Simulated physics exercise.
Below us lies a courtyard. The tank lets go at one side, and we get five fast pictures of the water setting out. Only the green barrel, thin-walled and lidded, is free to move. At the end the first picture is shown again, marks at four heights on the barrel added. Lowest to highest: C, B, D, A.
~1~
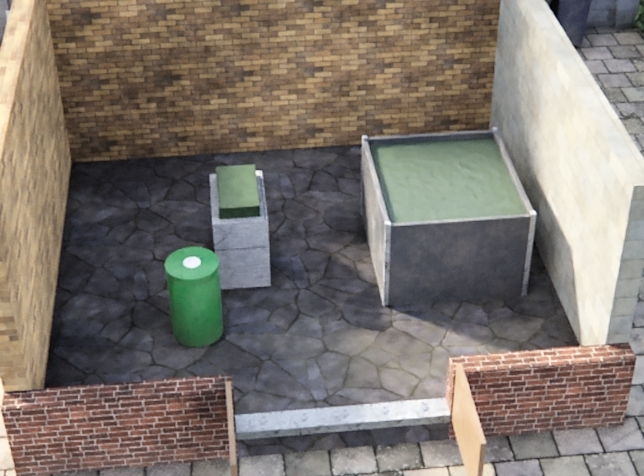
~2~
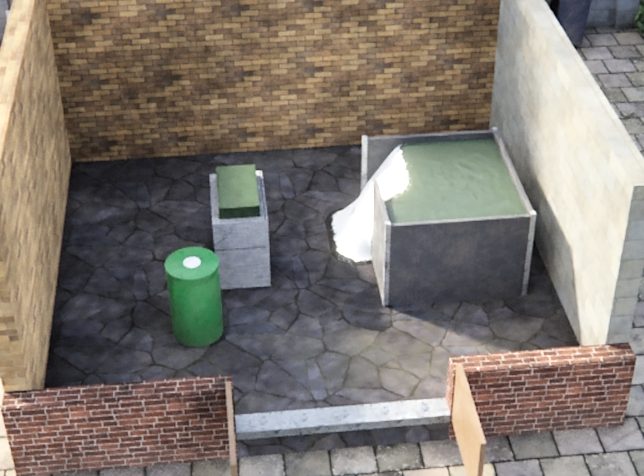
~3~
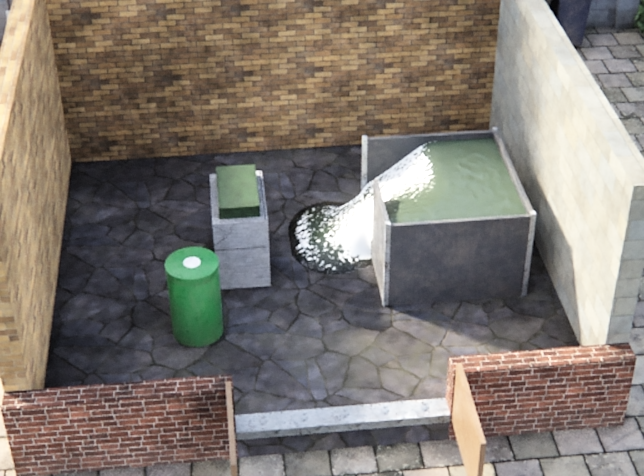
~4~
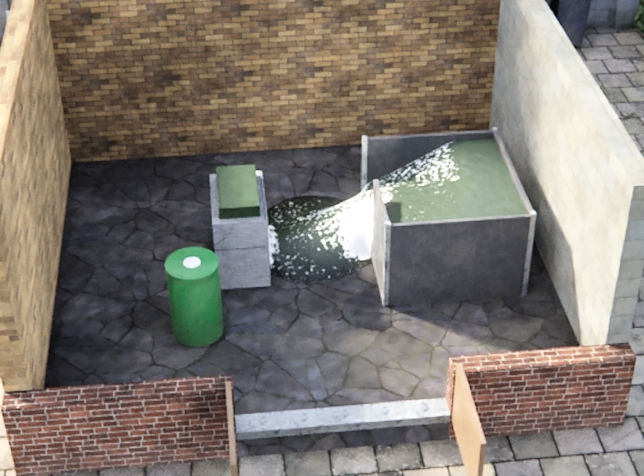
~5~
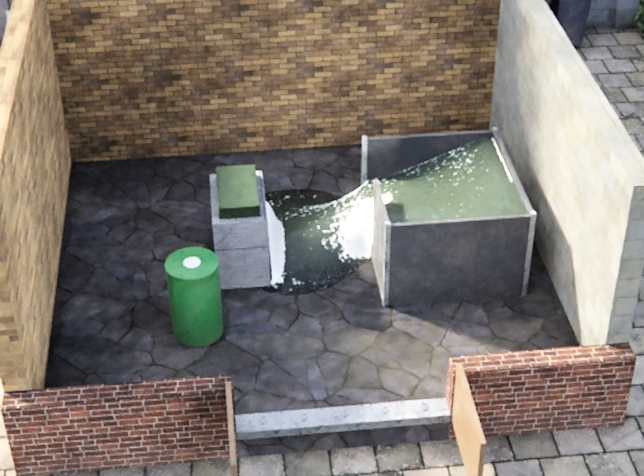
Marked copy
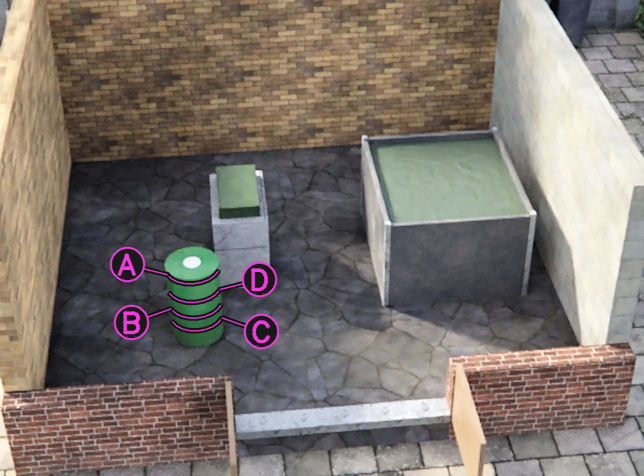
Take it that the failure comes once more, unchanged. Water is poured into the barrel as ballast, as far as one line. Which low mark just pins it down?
C is the one.
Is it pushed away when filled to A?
No.
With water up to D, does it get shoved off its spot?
No.
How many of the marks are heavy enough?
All of the four.
In magenta, A at (193, 283); B at (196, 318); C at (197, 330); D at (195, 302); from the bottom up C, B, D, A.
With A, it does not move.
With B, it does not move.
With C, it does not move.
With D, it does not move.
